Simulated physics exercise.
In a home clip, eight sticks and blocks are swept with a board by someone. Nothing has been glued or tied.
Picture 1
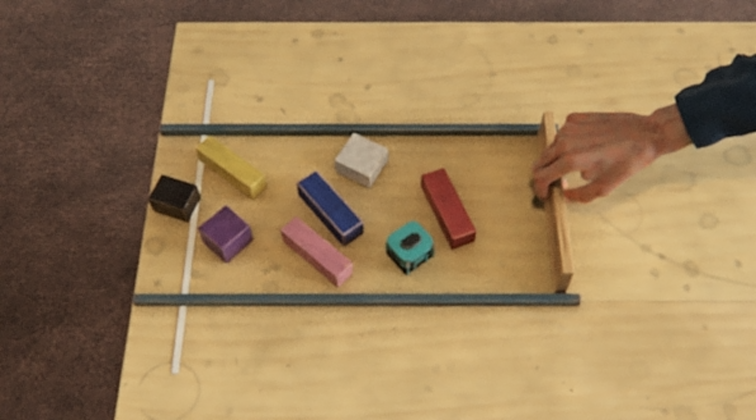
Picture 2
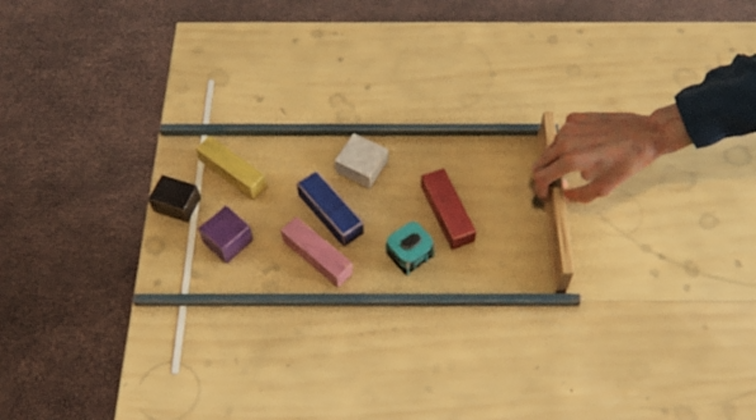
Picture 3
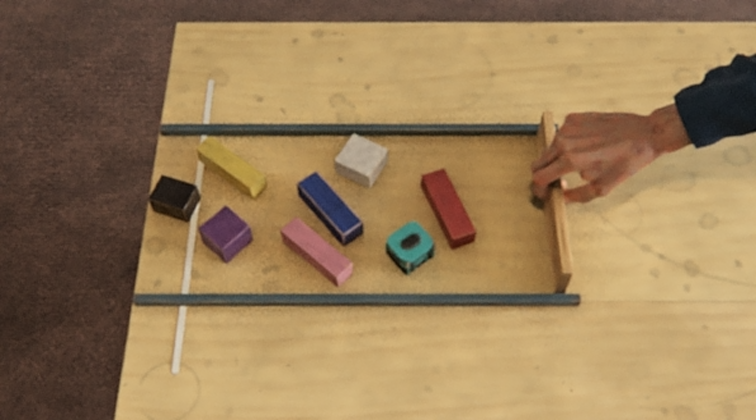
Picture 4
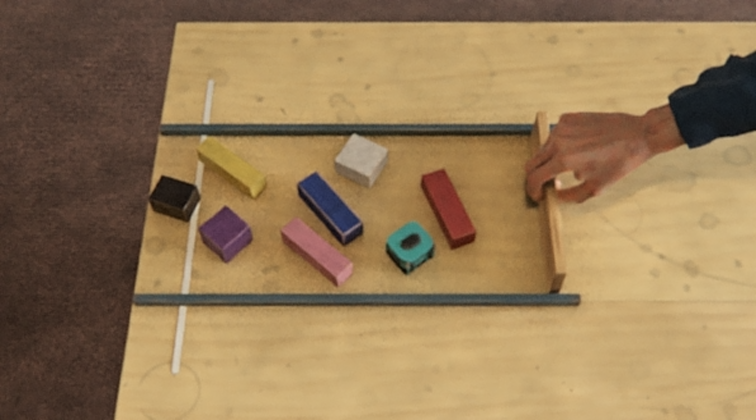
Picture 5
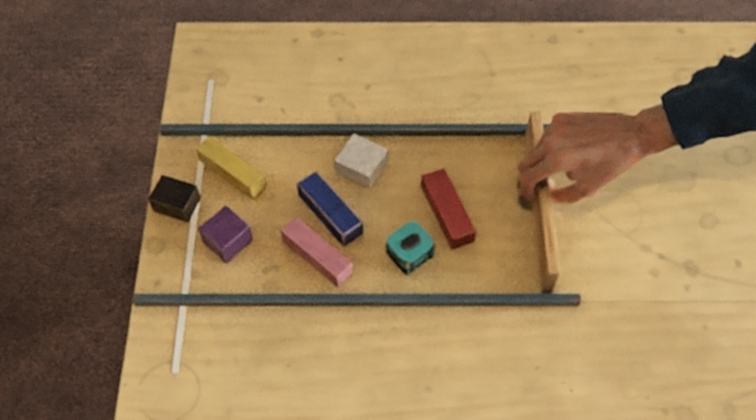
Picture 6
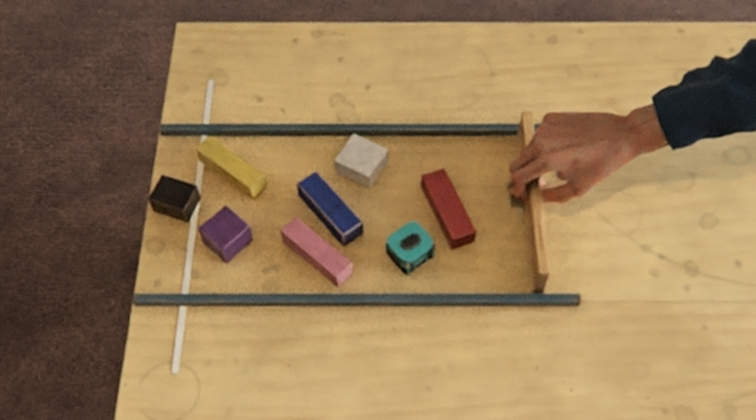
The video shows a hand holding a wooden board upright between two dark rails on a table, then sliding it slightly left toward eight colored sticks and blocks, which stay still near and across a white strip.
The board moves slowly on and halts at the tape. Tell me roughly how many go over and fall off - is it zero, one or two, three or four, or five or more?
The push clears off a handful of three or four.
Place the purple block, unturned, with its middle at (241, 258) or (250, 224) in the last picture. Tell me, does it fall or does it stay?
First place: It goes off the edge; second place: It goes off the edge.
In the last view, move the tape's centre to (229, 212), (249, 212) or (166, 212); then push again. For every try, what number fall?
In order, the counts are 2, 0 and 5.
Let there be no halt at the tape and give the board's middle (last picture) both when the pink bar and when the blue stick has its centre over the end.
The middle is at (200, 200) when it's the pink bar, and at (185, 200) when it's the blue stick.
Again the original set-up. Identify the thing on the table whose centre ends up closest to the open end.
The blue stick.
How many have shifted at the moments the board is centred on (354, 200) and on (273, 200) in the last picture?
I make it 5 at the first spot and 7 at the other.
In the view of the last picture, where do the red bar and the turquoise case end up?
Red bar: (181, 207); turquoise case: (169, 264).
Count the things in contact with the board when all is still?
The number is 3.
Soon after, none off yet; black block at rest near (175, 199); yellow bar at rest near (231, 168); purple block at rest near (226, 234).
By the end, the number that fall off is three or four; fallen, pink bar, purple block, yellow bar and black block.
